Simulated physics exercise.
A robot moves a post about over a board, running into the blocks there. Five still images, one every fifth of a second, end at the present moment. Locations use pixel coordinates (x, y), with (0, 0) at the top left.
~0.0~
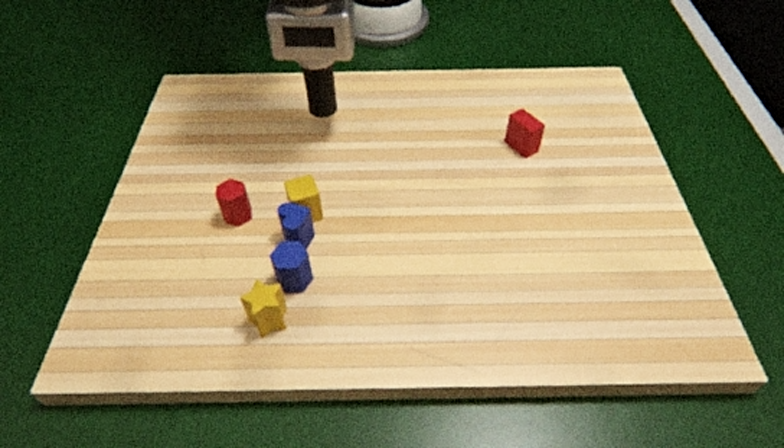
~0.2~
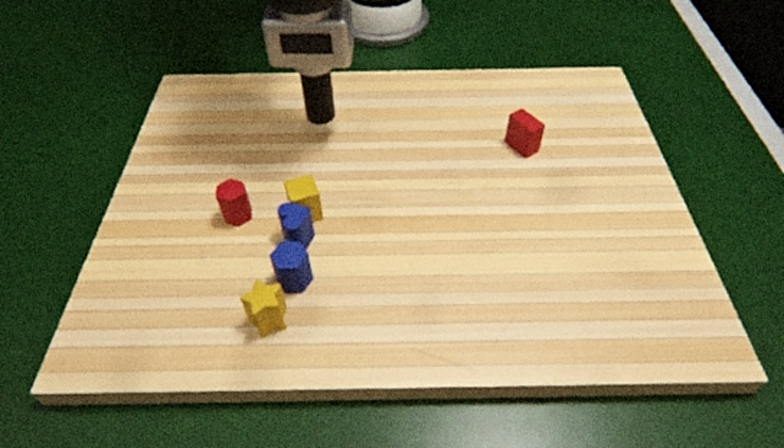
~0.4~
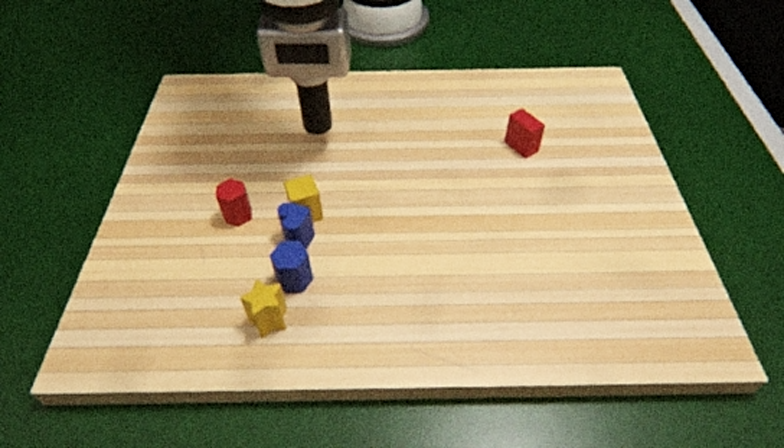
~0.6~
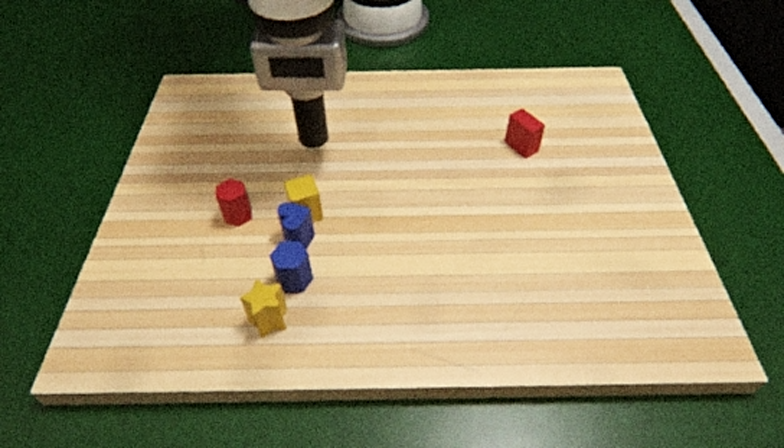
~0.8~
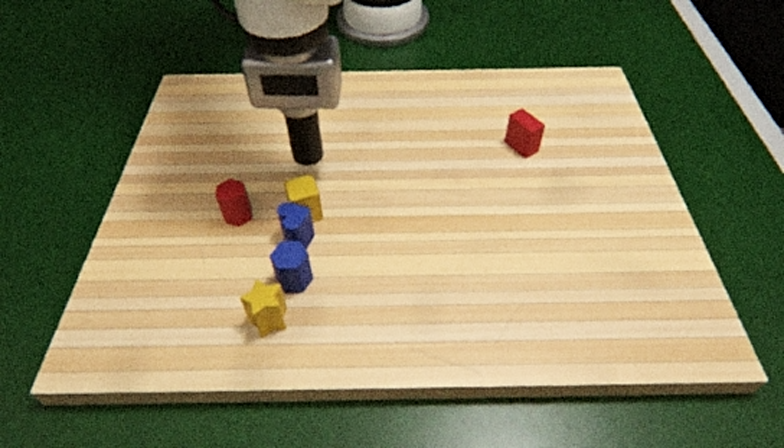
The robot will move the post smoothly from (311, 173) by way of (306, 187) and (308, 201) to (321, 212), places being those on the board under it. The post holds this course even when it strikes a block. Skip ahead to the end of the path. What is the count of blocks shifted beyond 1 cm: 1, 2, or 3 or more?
I expect two blocks to be moved by more than 1 cm.
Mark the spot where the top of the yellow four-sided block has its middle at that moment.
The point I'd pick in the picture is (306, 210).
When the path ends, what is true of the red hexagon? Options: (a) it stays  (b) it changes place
(a)
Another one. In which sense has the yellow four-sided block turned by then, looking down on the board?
That block twists clockwise.
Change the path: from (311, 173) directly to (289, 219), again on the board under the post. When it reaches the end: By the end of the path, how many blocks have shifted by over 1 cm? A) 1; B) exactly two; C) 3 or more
My answer is option C.
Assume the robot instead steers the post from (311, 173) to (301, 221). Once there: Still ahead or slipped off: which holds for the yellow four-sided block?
At the end of the path, the post is still pushing the yellow four-sided block ahead of it.
On the path given first. Halfway along, post at (302, 177); yellow four-sided block at (301, 190).
At the end, post at (318, 195); red hexagon not moved; blue hexagon at (287, 257); blue heart-shaped block at (285, 228); yellow four-sided block at (306, 210), turned 50° clockwise.
